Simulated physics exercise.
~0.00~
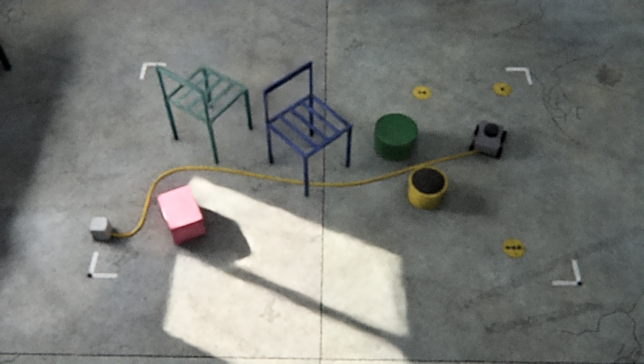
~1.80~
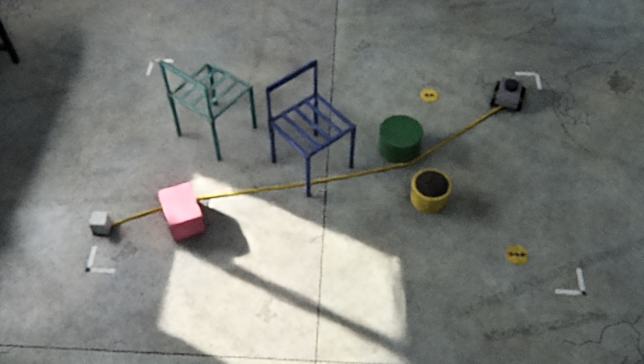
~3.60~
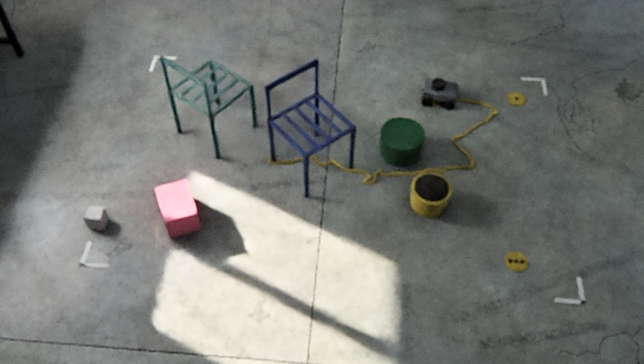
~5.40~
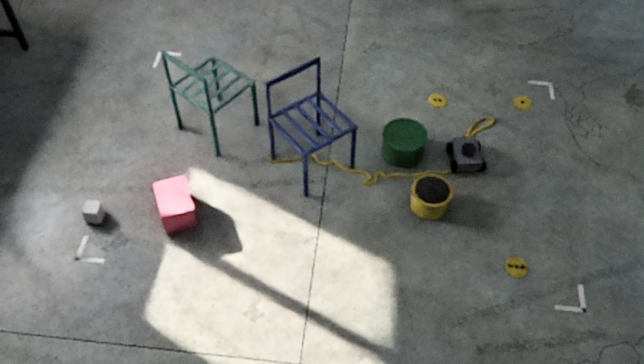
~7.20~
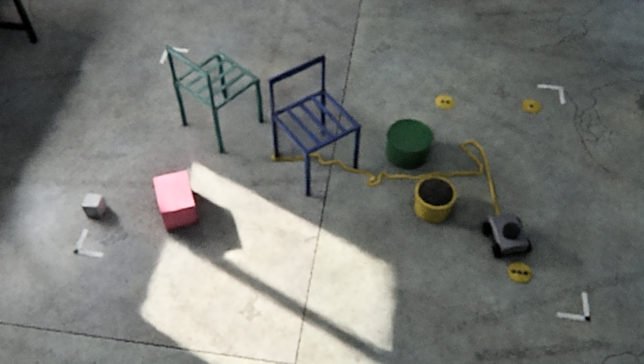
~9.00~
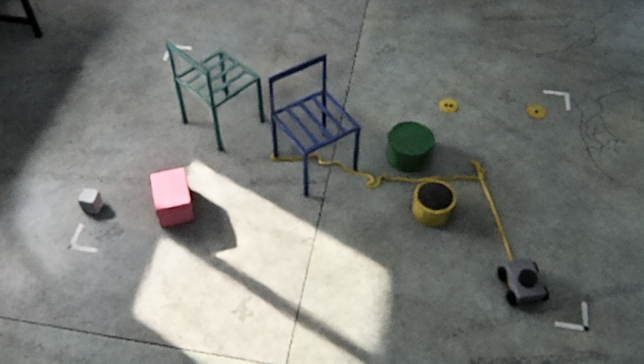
We see a small grey cart towing a yellow lead across a concrete floor among two chairs, a pink carton, a green bin and a yellow pot; the lead tightens and pulls free of the grey block at left, and the cart turns back left, then drives to the lower right.
